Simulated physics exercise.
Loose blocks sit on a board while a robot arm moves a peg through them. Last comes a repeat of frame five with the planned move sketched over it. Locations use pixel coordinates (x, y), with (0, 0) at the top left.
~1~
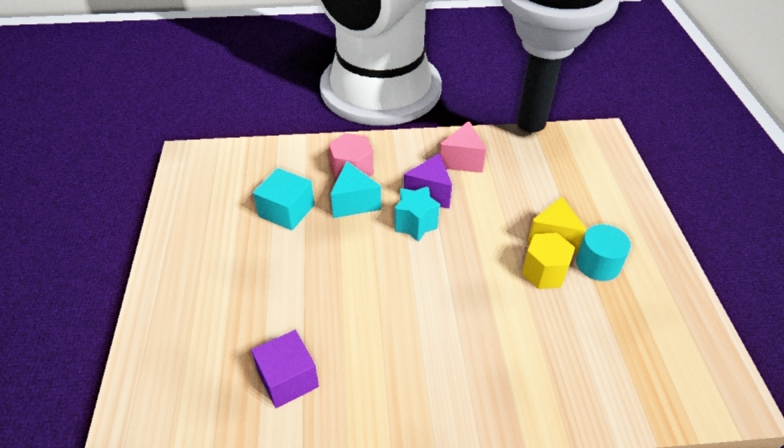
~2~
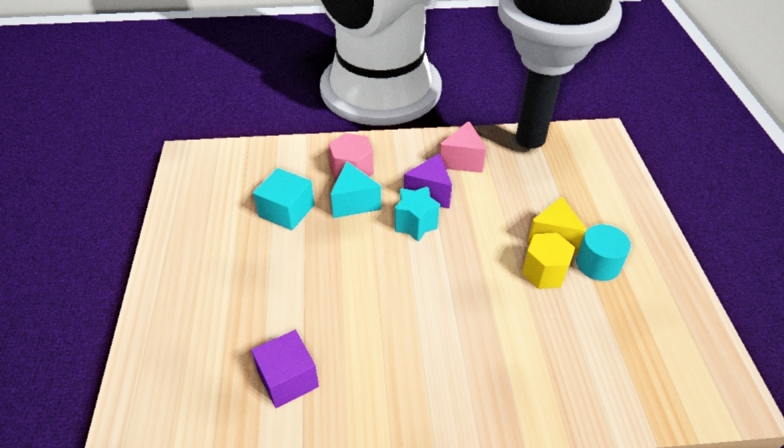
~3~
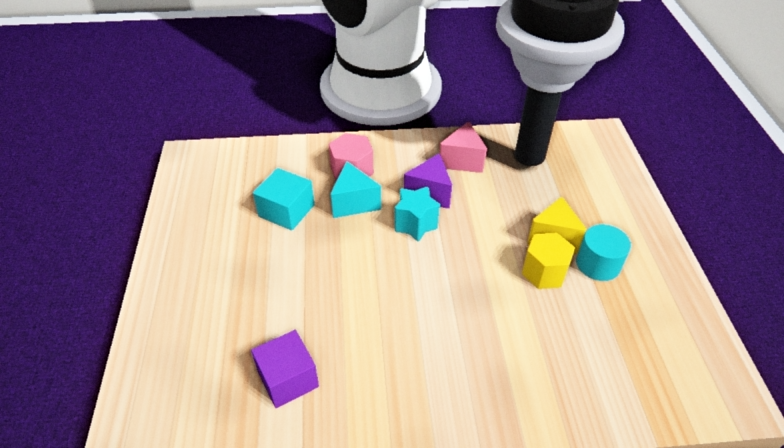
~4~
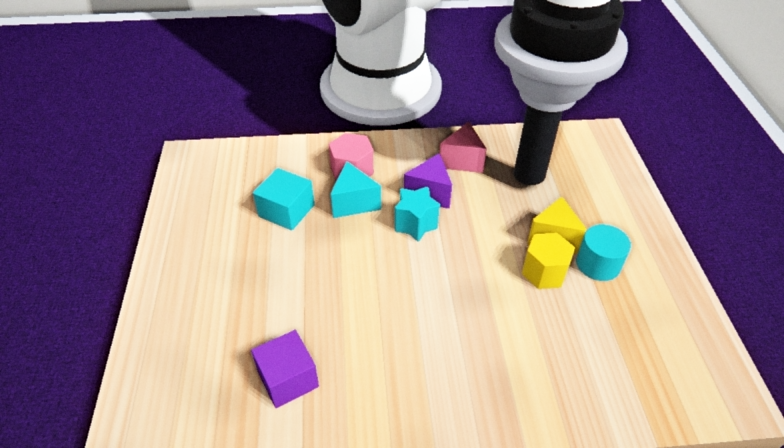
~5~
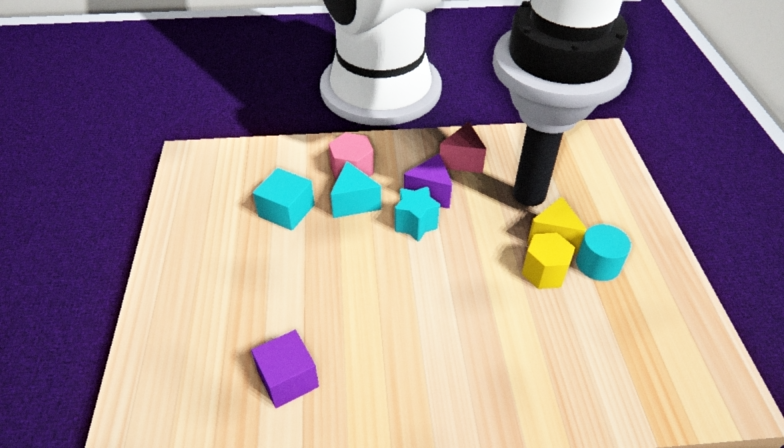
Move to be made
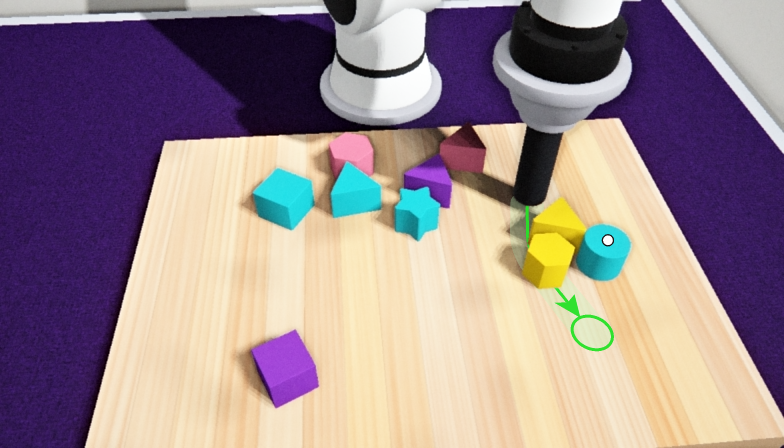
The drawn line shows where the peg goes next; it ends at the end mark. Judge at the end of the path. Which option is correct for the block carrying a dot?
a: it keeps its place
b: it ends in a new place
I choose b.
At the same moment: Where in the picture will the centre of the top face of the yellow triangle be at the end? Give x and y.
Its top middle will sit at (579, 232).
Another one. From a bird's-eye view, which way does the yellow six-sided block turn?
Direction: Clockwise.
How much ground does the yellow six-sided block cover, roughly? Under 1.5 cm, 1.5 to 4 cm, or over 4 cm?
It moves quite far, over 4 cm.
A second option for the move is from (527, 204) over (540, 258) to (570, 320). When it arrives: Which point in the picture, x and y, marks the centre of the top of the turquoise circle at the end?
Somewhere near (648, 257).
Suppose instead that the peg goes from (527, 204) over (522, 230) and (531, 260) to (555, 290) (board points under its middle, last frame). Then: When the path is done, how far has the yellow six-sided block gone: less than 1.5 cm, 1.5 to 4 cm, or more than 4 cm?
Goes over 4 cm.
The line goes from (527, 204) by way of (529, 244) and (555, 286) to (592, 333); the dot is on the turquoise circle.
The first path, step by step. One third of the way, peg (531, 235); yellow six-sided block (556, 258), turned 15° clockwise; yellow triangle (570, 227), turned 25° anticlockwise; turquoise circle (621, 246).
Two thirds of the way, peg (558, 278); yellow six-sided block (579, 298), turned 35° clockwise; yellow triangle (579, 232), turned 60° anticlockwise; turquoise circle (622, 246).
At the end, peg (596, 324); pink triangle unmoved; yellow six-sided block (597, 346), turned 90° clockwise; yellow triangle (579, 232), turned 60° anticlockwise; turquoise circle (622, 246).
